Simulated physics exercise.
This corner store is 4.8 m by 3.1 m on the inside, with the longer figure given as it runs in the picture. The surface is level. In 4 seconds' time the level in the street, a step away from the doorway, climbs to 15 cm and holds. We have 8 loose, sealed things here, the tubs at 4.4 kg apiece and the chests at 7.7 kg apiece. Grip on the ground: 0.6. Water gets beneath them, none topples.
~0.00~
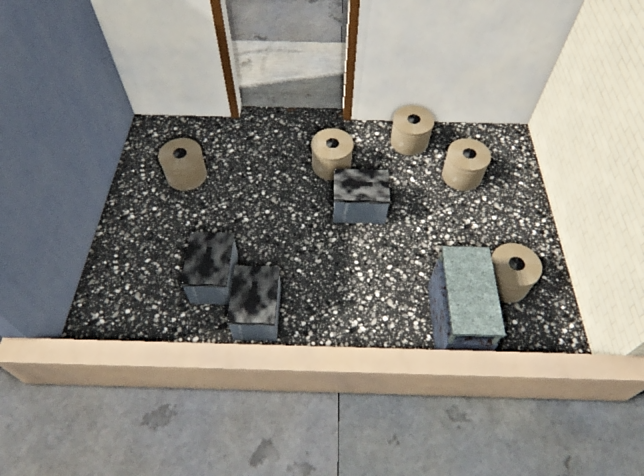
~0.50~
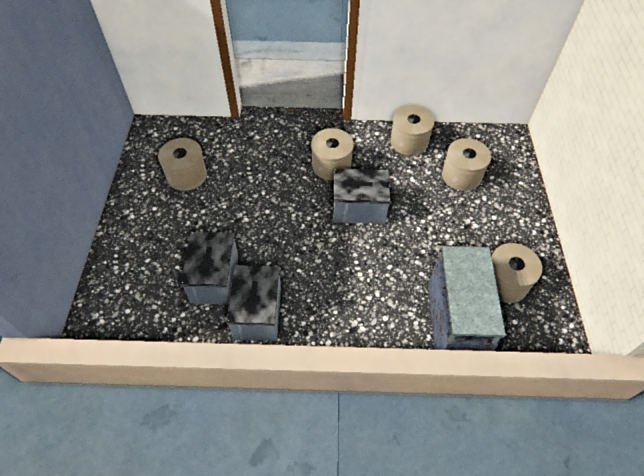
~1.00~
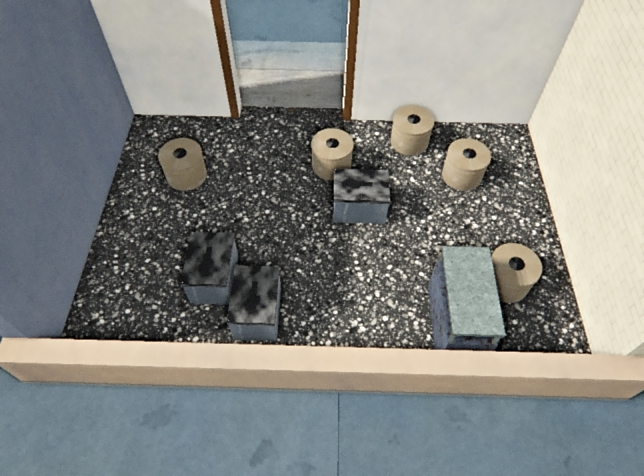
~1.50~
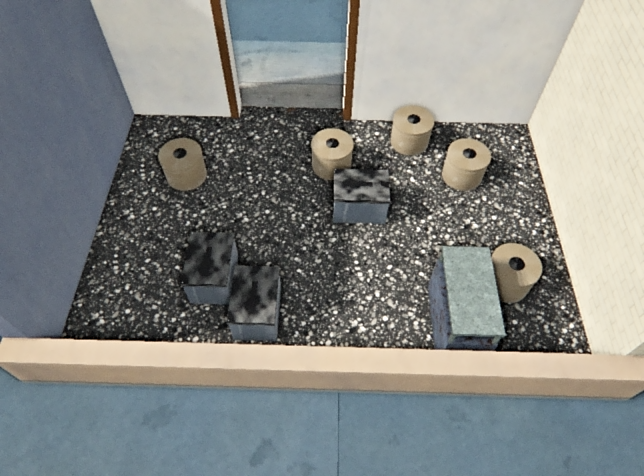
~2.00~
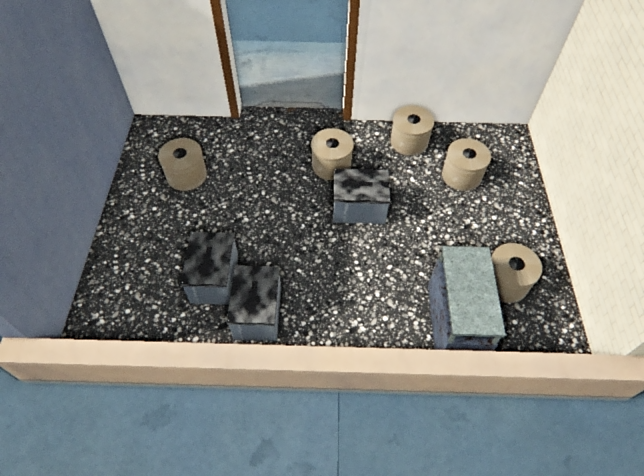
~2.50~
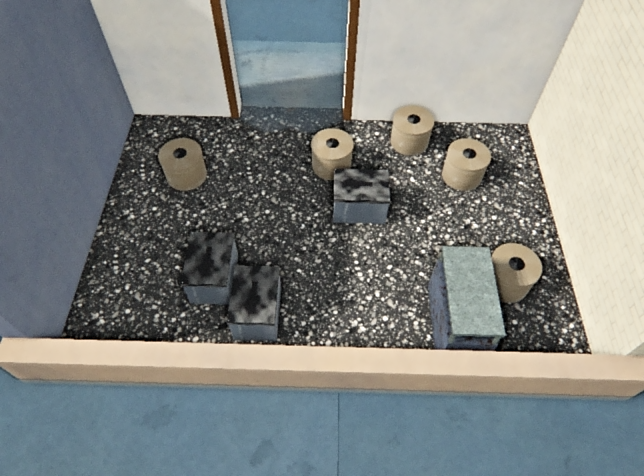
Corner store with tan tubs and dark chests standing still as blue water covers the street outside and reaches the doorway.
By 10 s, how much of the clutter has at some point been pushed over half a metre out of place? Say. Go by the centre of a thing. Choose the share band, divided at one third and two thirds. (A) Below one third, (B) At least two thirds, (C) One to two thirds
Answer: C.
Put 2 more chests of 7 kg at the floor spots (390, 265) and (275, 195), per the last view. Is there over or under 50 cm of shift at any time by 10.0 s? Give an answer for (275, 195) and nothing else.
I'd say too far.
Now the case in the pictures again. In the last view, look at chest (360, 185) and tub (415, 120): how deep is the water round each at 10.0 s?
I'd put it at 4 cm and 1 cm respectively.
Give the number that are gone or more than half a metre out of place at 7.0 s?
Answer: 3.
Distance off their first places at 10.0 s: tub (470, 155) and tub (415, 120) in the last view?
In turn: 5 cm, 0 cm.
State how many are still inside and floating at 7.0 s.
The count is 2.
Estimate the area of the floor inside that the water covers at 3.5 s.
Close to 1.5 m2, I'd say.
After 3.5 s 0 of 8 are over 50 cm from their spots; 0 afloat.
After 4.5 s 0 of 8 are over 50 cm from their spots; 0 afloat.
After 7.0 s 3 of 8 are over 50 cm from their spots; 2 afloat.
After 10.0 s 3 of 8 are over 50 cm from their spots, and 3 have been at some point; 3 afloat.
